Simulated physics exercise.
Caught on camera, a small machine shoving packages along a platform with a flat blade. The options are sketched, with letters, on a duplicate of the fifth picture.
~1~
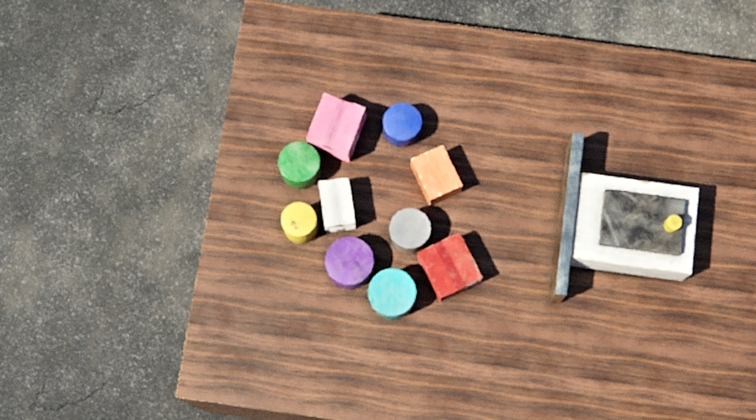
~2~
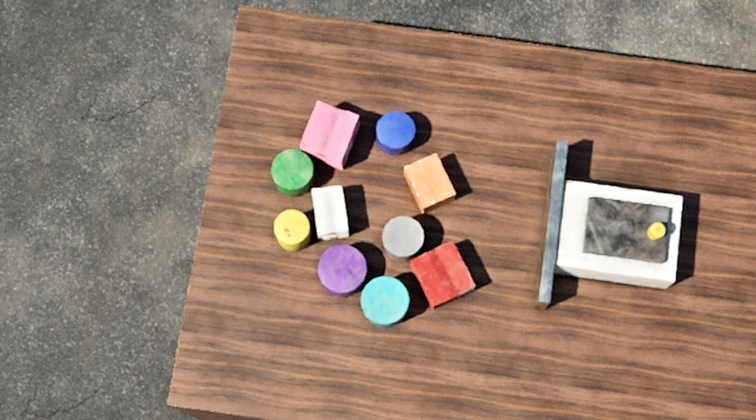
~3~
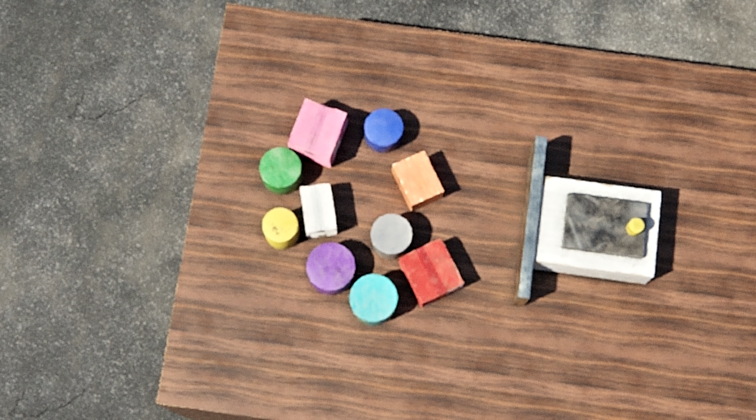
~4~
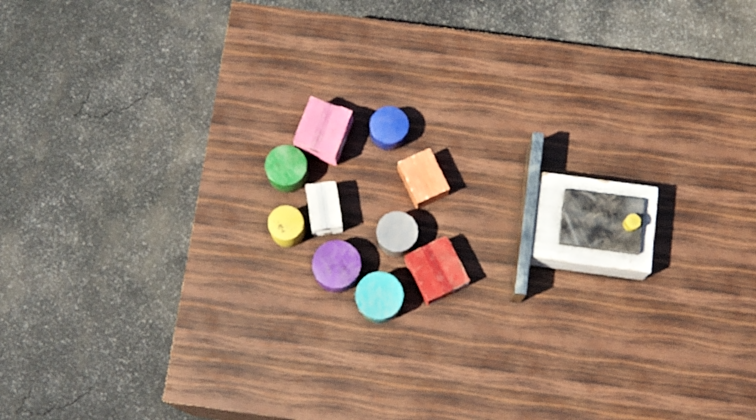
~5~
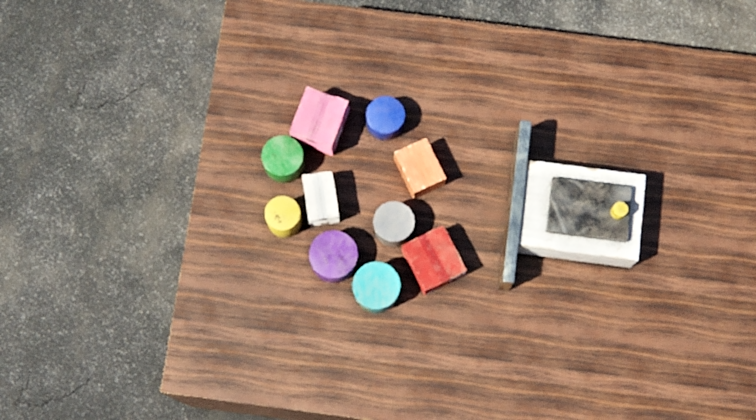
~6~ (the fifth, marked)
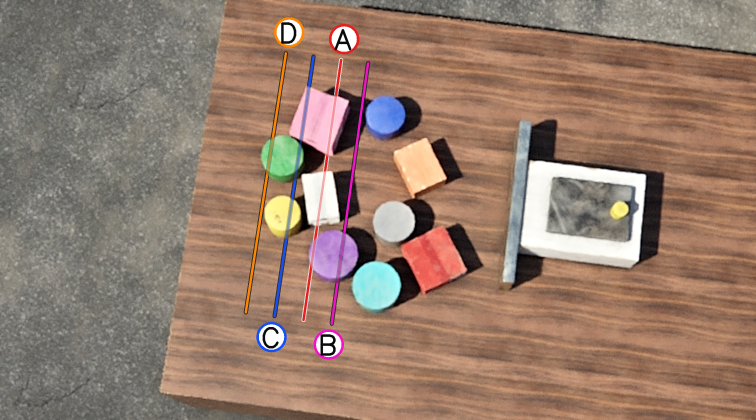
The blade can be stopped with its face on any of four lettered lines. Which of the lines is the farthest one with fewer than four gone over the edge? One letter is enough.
Stop at D.
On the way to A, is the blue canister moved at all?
Yes.
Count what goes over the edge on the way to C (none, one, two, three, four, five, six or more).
The count is none.
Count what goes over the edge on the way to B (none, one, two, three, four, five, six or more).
By then, none.
On the marked copy, A at (323, 187); B at (350, 190); C at (295, 183); D at (266, 180).
Taking D. A third of the way, robot (493, 197); turquoise pail (350, 298); purple canister (328, 256).
Two thirds of the way, robot (402, 186); yellow canister (244, 211); green canister (262, 153).
When it is over, robot (333, 177); yellow canister over the edge; purple canister (182, 249); one fallen.
As for the rest, A is within the limit but short; B is within the limit but short; C is within the limit but short.
